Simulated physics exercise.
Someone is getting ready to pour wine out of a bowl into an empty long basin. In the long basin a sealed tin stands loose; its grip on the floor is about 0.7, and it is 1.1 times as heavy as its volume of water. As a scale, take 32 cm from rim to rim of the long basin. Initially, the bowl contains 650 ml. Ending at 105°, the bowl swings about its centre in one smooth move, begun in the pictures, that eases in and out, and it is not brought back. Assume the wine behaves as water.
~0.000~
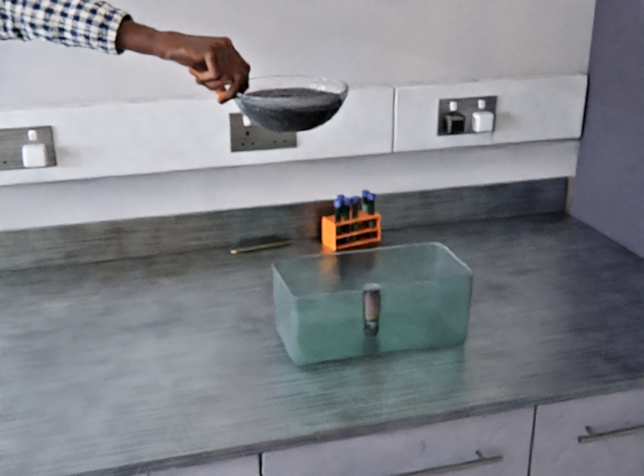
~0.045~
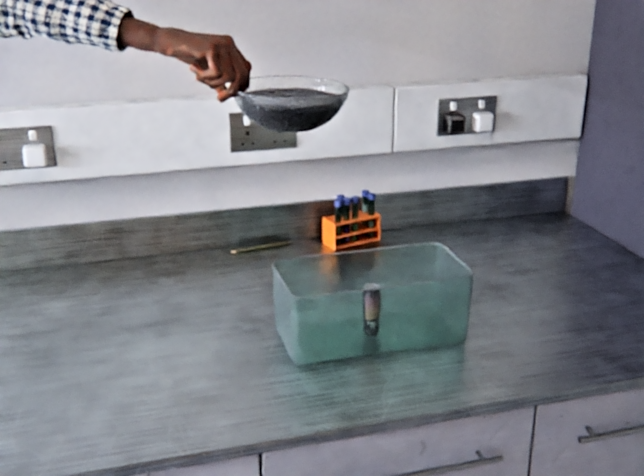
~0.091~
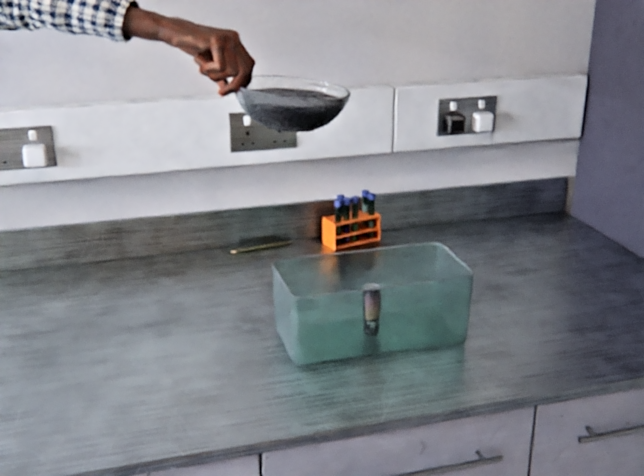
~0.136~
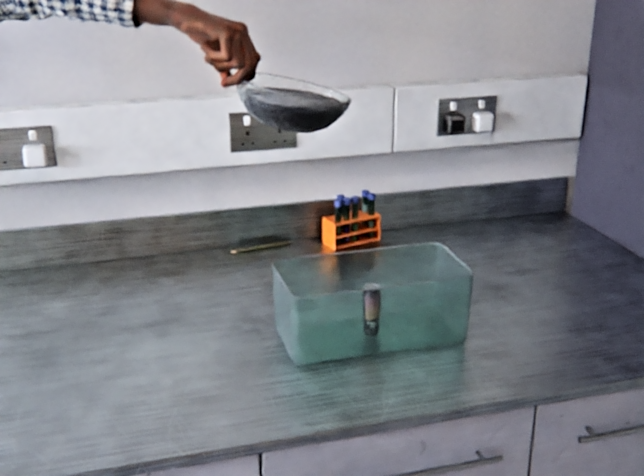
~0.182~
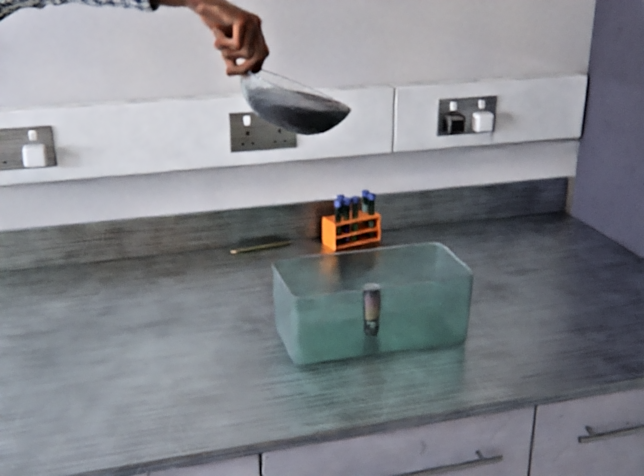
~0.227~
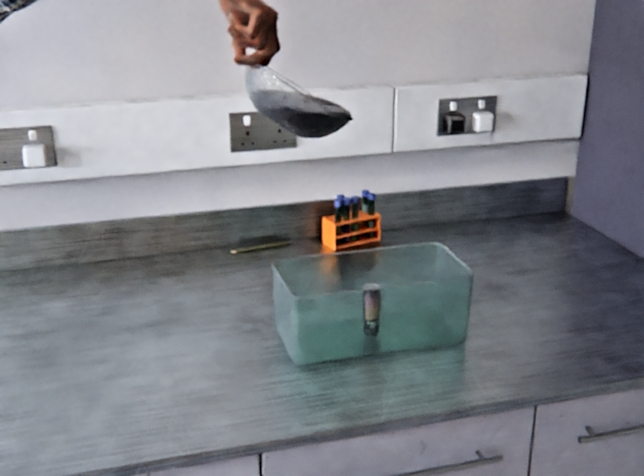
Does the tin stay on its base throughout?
No - it's going to overturn.
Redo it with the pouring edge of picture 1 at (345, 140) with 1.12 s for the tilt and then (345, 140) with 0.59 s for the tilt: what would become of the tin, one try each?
In the first try it remains standing; in the second it remains standing.
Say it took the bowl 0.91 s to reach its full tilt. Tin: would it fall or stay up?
Then it keeps standing.
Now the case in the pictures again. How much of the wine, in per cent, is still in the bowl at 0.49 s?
Roughly 1 percent.
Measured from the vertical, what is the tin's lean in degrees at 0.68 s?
It leans about 20° from upright.
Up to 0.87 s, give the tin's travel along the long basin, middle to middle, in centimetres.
Near 7 cm of travel.
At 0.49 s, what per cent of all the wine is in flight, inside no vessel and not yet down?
It comes to roughly 86 per cent.
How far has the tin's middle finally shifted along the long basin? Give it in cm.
It finishes around 7.0 cm from where it began.
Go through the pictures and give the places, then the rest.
In the first frame, it leans 0°; its right rim is at (346, 85); the wine meets the walls at (237, 100) and (340, 94); the long basin's rim runs from (281, 280) to (457, 259); the tin's top is at (372, 289).
In the second frame, it leans 2°; its right rim is at (346, 86); the wine meets the walls at (237, 100) and (340, 95).
In the third frame, it leans 6°; its right rim is at (347, 91); the wine meets the walls at (239, 97) and (341, 97).
In the fourth frame, it leans 13°; its right rim is at (348, 98); the wine meets the walls at (241, 95) and (342, 100).
In the fifth frame, it leans 23°; its right rim is at (347, 108); the wine meets the walls at (245, 93) and (343, 104).
In the sixth frame, it leans 34°; its right rim is at (345, 119); the wine meets the walls at (250, 94) and (332, 106); 5 per cent is over the edge.
Then, 0.49 s in, the tilt is 97° and 1 per cent is still to pour; the tin stands where it began.
Then, 0.68 s in, the tilt is 105° and 0 per cent is still to pour; the tin leans 20°.
Then, 0.87 s in, the tilt is 105° and 0 per cent is still to pour; the tin lies on its side.
Then, 1.09 s in, the tilt is 105° and 0 per cent is still to pour; the tin lies on its side.
Finally, the tin lies on its side.
